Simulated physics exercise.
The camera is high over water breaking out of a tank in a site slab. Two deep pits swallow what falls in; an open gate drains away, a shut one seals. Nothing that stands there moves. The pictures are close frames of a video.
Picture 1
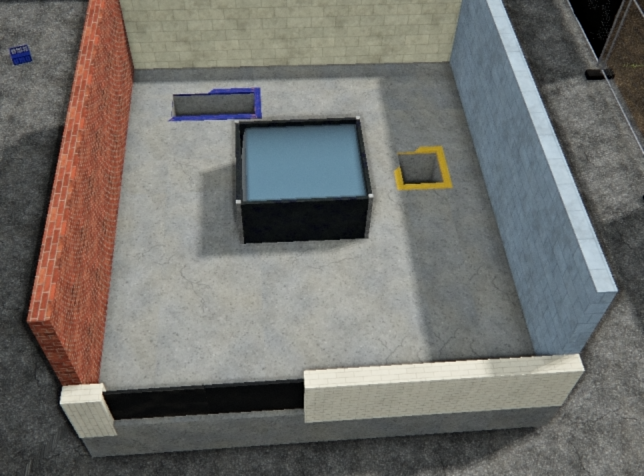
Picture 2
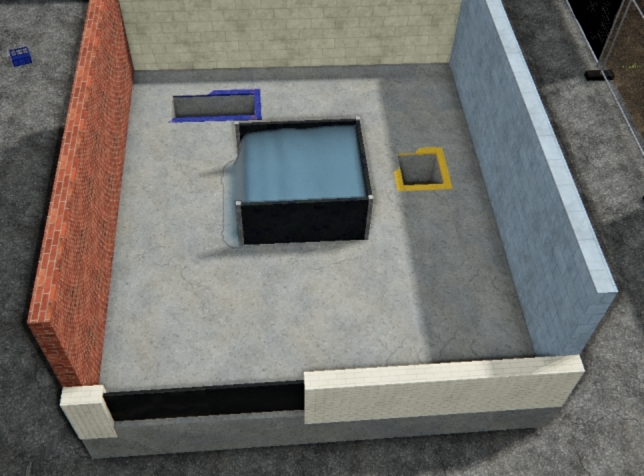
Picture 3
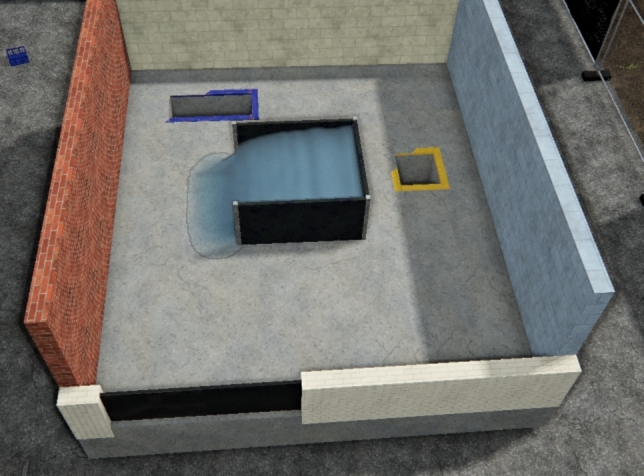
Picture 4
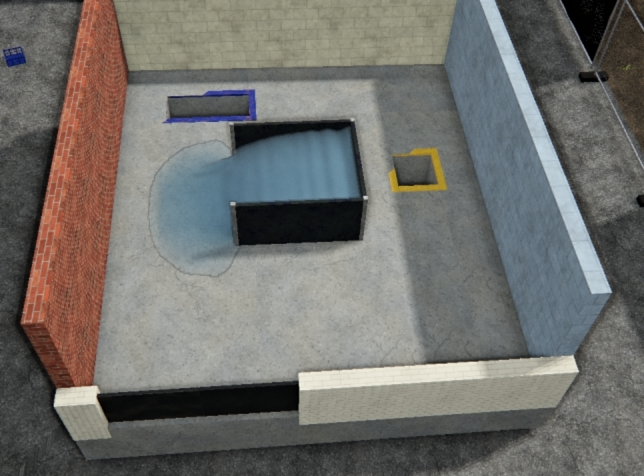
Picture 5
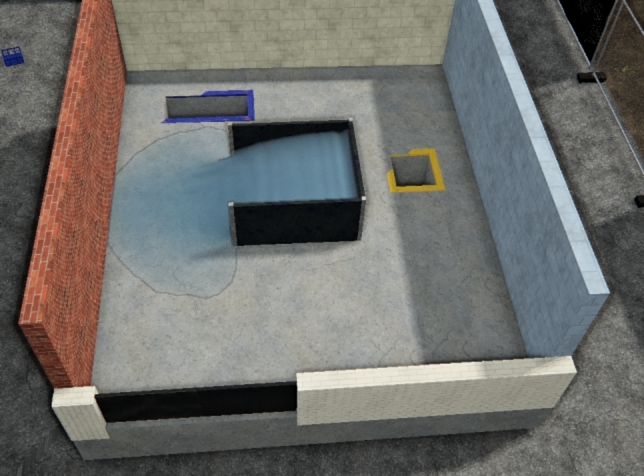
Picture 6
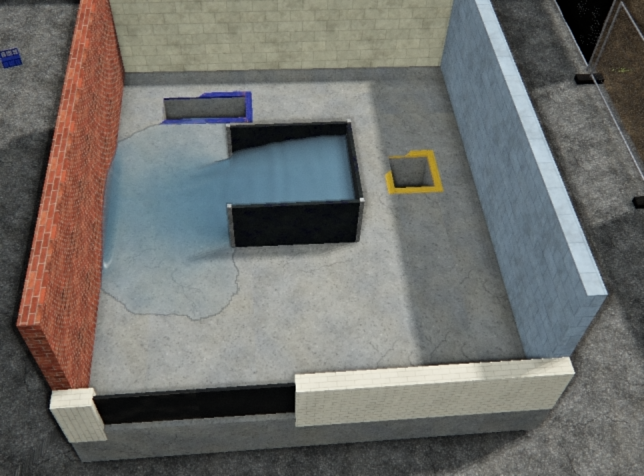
On a walled concrete slab with two pits, water burst from the left side of a dark tank, fanned out across the floor, and reached the red brick wall, spreading along its base.
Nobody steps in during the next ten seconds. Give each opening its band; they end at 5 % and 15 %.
The gate takes less than 5 %; the yellow pit takes between 5 and 15 %; the blue pit takes more than 15 %.
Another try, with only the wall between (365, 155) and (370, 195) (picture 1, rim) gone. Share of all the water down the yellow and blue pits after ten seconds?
In per cent: Yellow 12, blue 6.
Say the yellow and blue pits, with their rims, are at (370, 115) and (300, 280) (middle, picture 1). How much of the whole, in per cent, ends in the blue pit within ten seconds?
Roughly, in per cent: Blue 6.
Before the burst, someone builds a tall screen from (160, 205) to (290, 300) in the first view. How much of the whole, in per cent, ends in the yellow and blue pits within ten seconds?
Parts in a hundred: Yellow 4, blue 45.
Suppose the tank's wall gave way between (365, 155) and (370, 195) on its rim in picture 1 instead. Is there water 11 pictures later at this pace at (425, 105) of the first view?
Verdict: Awash.
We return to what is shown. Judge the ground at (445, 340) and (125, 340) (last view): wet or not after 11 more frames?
In turn: No water, flooded.
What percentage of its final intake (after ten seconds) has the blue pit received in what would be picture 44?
Roughly 80 per cent.
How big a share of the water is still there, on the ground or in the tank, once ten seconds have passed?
I make it 62 per cent.
A moment on, water covers 25 % of the floor; the gate 0 %, the yellow pit 0 %, the blue pit 1 %.
Next, water covers 30 % of the floor; the gate 0 %, the yellow pit 0 %, the blue pit 2 %.
Then, water covers 55 % of the floor; the gate 0 %, the yellow pit 0 %, the blue pit 10 %.
Later, water covers 85 % of the floor; the gate 0 %, the yellow pit 0 %, the blue pit 22 %.
In the end, water covers 80 % of the floor; the gate 0 %, the yellow pit 11 %, the blue pit 27 %.
